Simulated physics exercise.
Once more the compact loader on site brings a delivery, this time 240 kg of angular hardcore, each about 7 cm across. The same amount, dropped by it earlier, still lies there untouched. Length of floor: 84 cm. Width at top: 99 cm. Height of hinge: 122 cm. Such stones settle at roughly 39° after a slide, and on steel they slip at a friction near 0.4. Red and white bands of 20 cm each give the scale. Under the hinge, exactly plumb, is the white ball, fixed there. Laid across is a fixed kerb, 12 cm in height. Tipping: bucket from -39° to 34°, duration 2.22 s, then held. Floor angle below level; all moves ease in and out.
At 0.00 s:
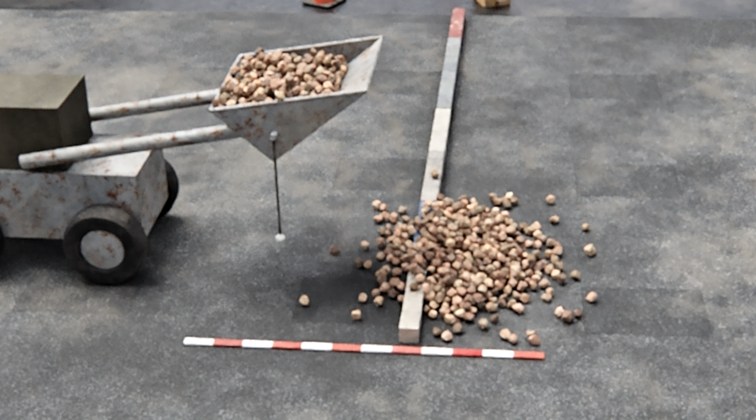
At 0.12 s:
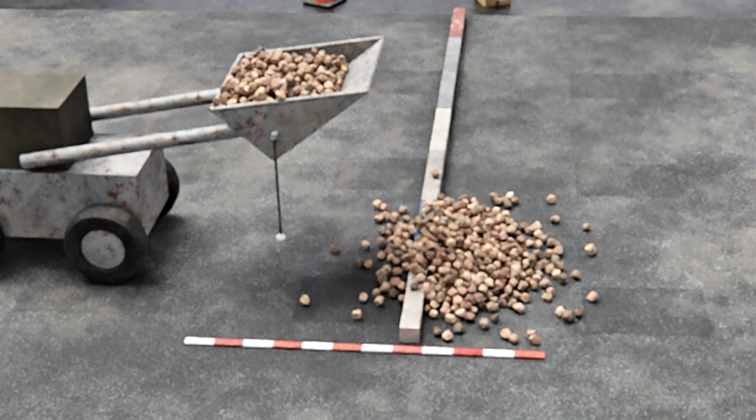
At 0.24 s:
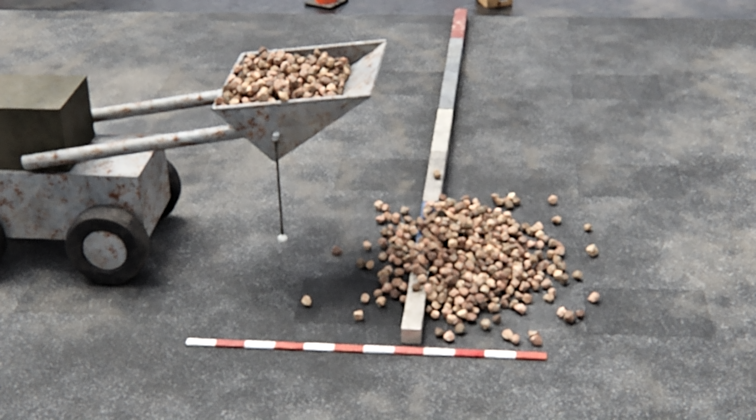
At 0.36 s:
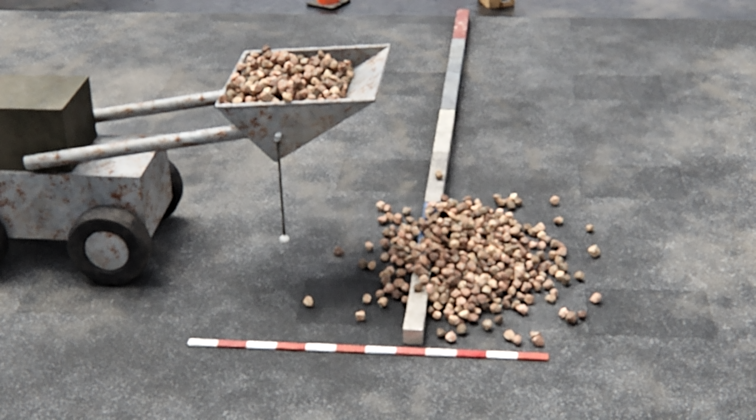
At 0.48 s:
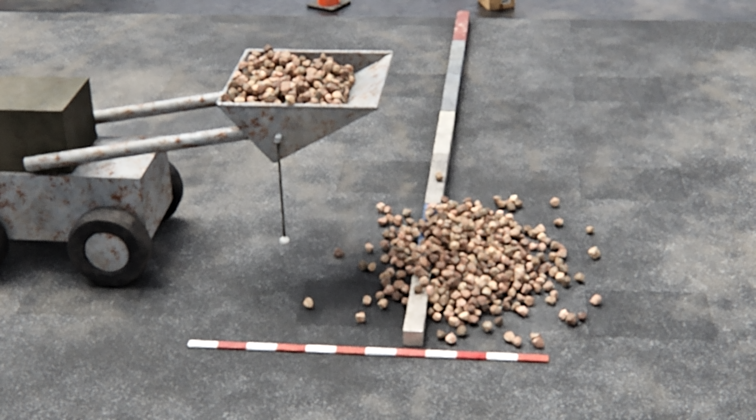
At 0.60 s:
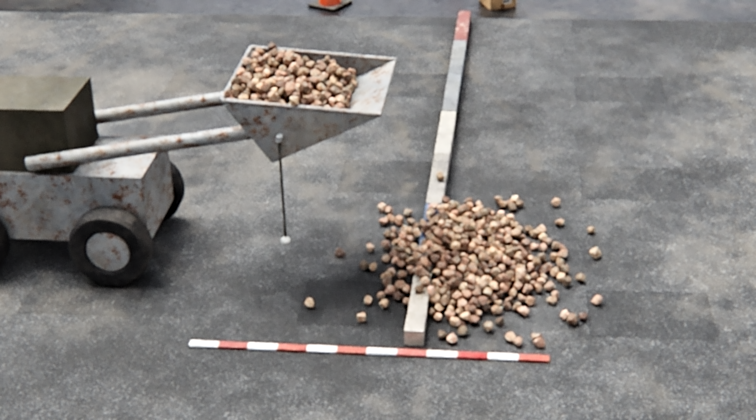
On a grey floor, a small loader slowly tilting its stone-filled bucket forward, the front edge dipping slightly beside a pile across a kerb.
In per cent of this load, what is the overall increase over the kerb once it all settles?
18 out of 100, about.
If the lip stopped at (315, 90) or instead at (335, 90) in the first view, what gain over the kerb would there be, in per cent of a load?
I'd say close to 0 per cent for one and close to 0 per cent for the other, in that order.
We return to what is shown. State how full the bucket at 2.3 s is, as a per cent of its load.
Close to 50 in a hundred is still held.
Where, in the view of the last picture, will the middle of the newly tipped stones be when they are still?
The middle lies near (406, 245) in the last picture.
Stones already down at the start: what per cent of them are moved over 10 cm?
I'd say roughly 0 per cent of them.
After 1.7 s the floor is at 22°; in per cent of one load, 100 in the bucket, 17 on this side of the kerb, 83 over the kerb; the foremost stones are at (582, 280).
After 2.3 s the floor is at 34°; in per cent of one load, 51 in the bucket, 66 on this side of the kerb, 84 over the kerb; the foremost stones are at (582, 280).
After 2.7 s the floor is at 34°; in per cent of one load, 14 in the bucket, 92 on this side of the kerb, 94 over the kerb; the foremost stones are at (582, 280).
After 5.1 s the floor is at 34°; in per cent of one load, 0 in the bucket, 99 on this side of the kerb, 101 over the kerb; the foremost stones are at (582, 280). Net gain over the kerb, 18.
